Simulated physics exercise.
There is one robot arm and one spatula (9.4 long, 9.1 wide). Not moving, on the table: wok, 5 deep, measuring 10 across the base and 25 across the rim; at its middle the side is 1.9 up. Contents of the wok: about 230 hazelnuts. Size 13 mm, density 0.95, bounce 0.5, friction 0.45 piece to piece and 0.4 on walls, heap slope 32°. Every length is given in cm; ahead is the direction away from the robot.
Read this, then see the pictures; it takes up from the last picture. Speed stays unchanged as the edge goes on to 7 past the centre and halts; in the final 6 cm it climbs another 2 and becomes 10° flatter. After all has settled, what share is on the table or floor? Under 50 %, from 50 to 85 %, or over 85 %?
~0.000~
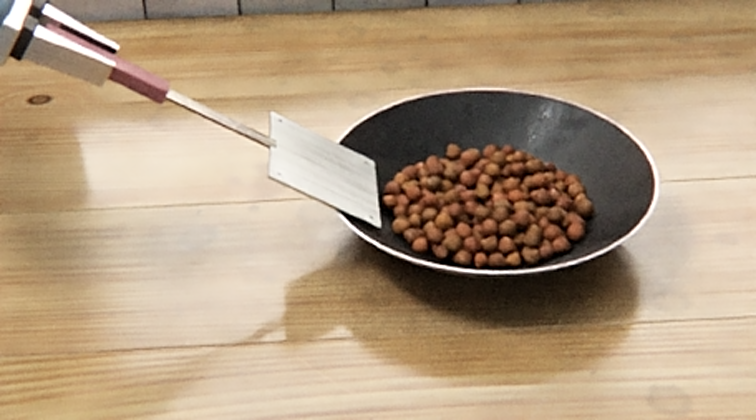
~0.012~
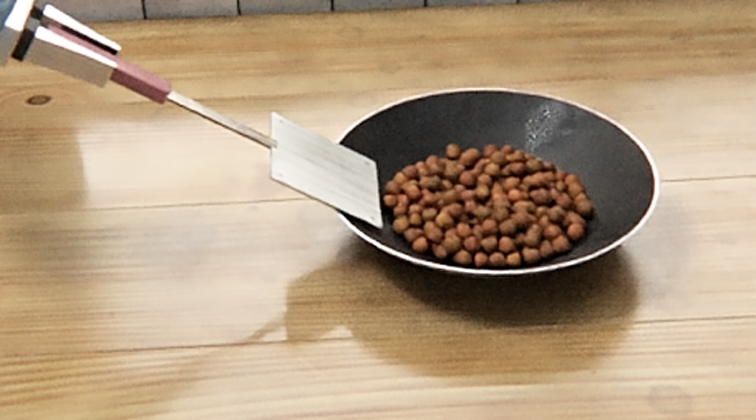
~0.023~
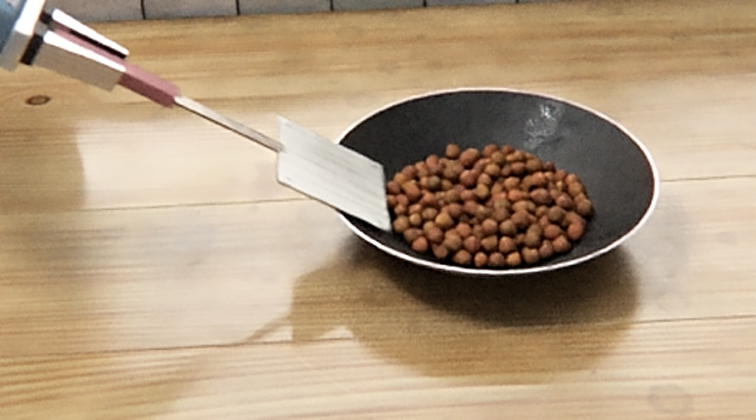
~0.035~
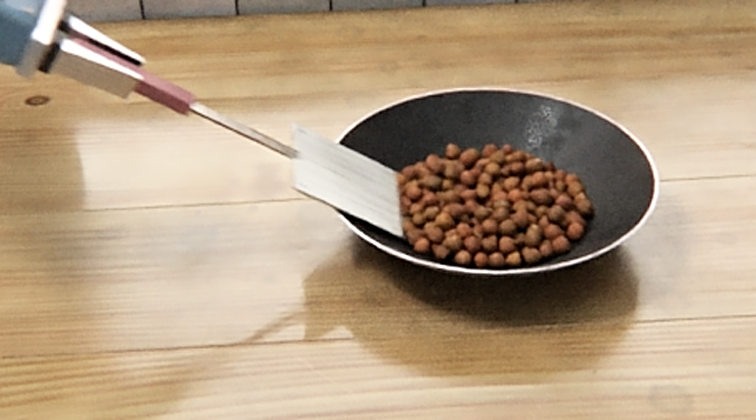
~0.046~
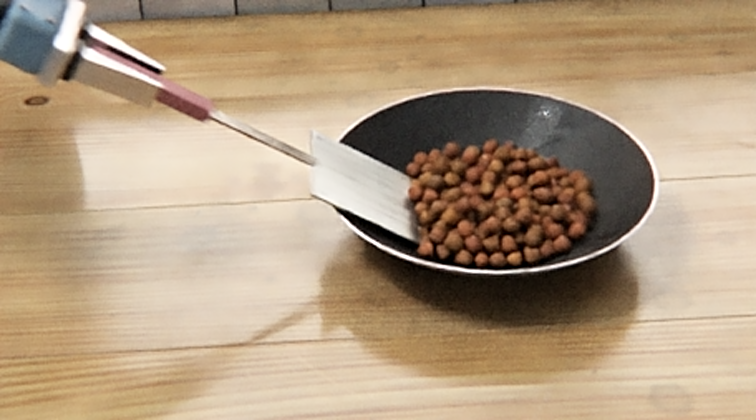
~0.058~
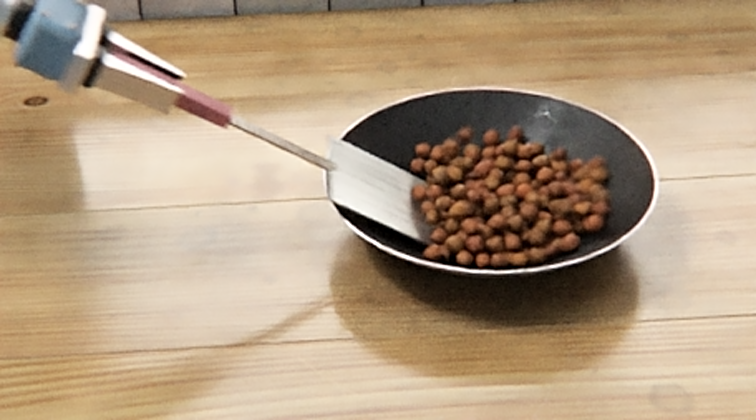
From 50 to 85 %.
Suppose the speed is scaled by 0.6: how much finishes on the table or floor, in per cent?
That comes to some 20 per cent, roughly.
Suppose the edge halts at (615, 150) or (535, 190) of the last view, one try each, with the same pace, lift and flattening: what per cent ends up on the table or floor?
First try roughly 70 percent, second roughly 25 percent.
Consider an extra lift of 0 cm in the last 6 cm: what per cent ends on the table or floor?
Roughly 50 percent of it.
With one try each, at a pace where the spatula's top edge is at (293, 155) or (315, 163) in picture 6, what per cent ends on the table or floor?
That comes to about 10 and about 45 percent, in that order.
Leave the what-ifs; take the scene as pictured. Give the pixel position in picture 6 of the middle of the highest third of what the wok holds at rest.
Roughly at (577, 190).
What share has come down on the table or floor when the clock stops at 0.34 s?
That would be near 40 per cent, give or take.
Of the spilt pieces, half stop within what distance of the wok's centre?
About 30 cm out from the centre.
After 0.09 s, sloping 33°, highest piece 7 above the table; 225 in the wok, 1 on the blade or in flight.
After 0.12 s, sloping 30°, highest piece 9 above the table; 217 in the wok, 9 on the blade or in flight.
After 0.34 s, sloping 23°, highest piece 10 above the table; 97 in the wok, 96 on the table or floor, 33 on the blade or in flight.
After 1.39 s, sloping 23°, highest piece 4 above the table; 129 on the table or floor, 97 in the wok.
In the end, 129 on the table or floor, 97 in the wok. That is 57 % on the table or floor.
